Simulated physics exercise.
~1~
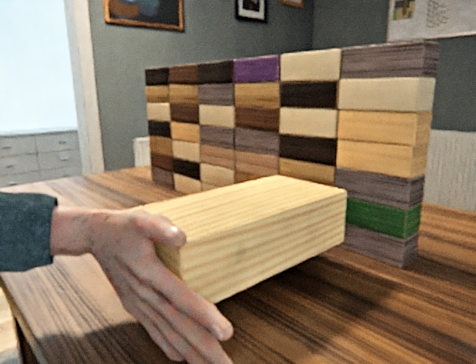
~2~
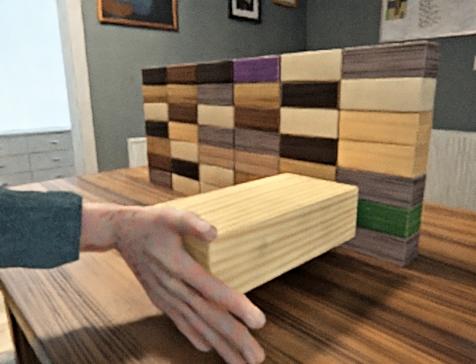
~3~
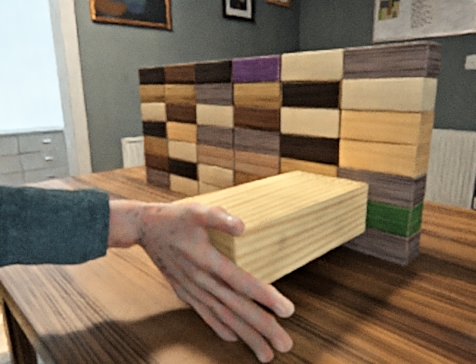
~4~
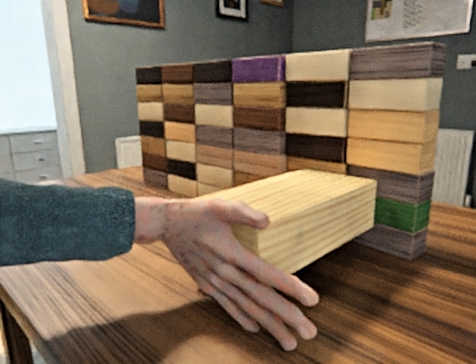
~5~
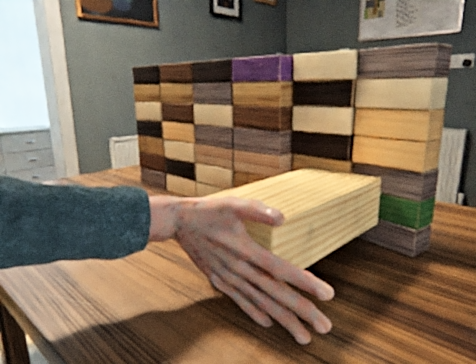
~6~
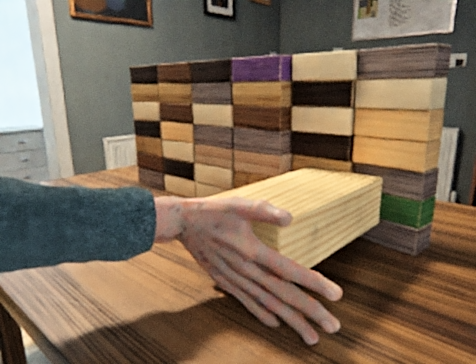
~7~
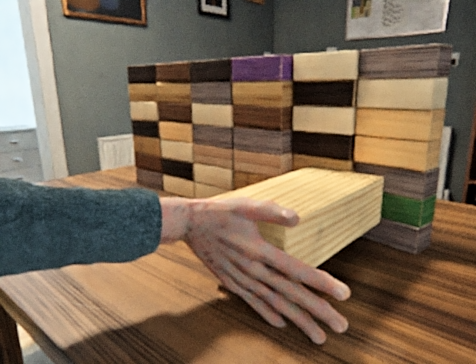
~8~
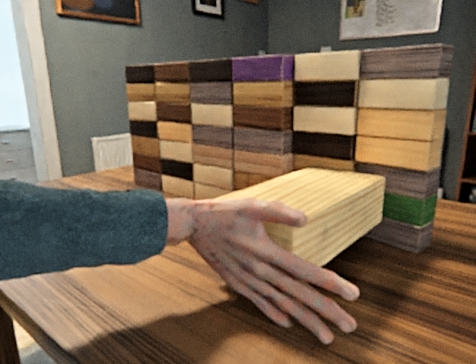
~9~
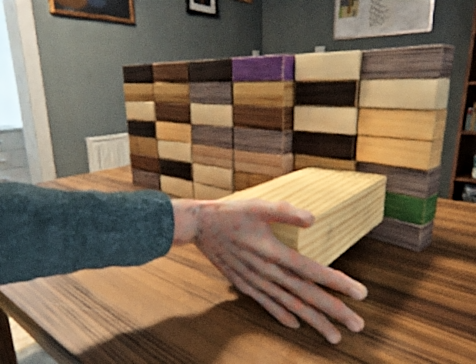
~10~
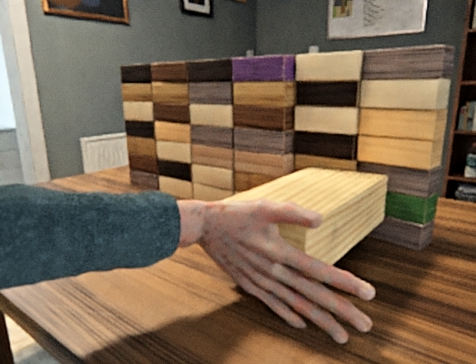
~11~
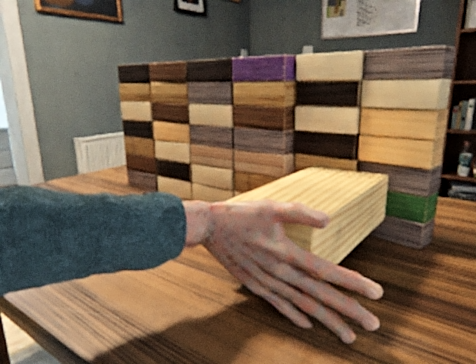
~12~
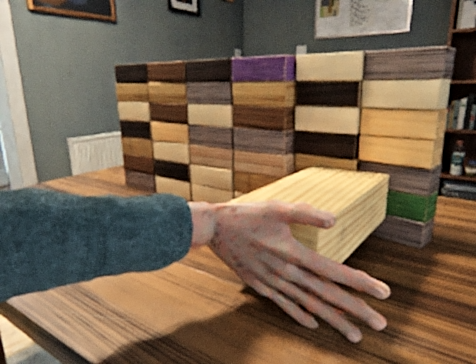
The video shows a hand holding a pale wooden block against the lower right of an upright wall of multicoloured wooden blocks on a table, moving slightly right as the view drifts sideways. The wall stays standing, with its green and purple blocks still in it.
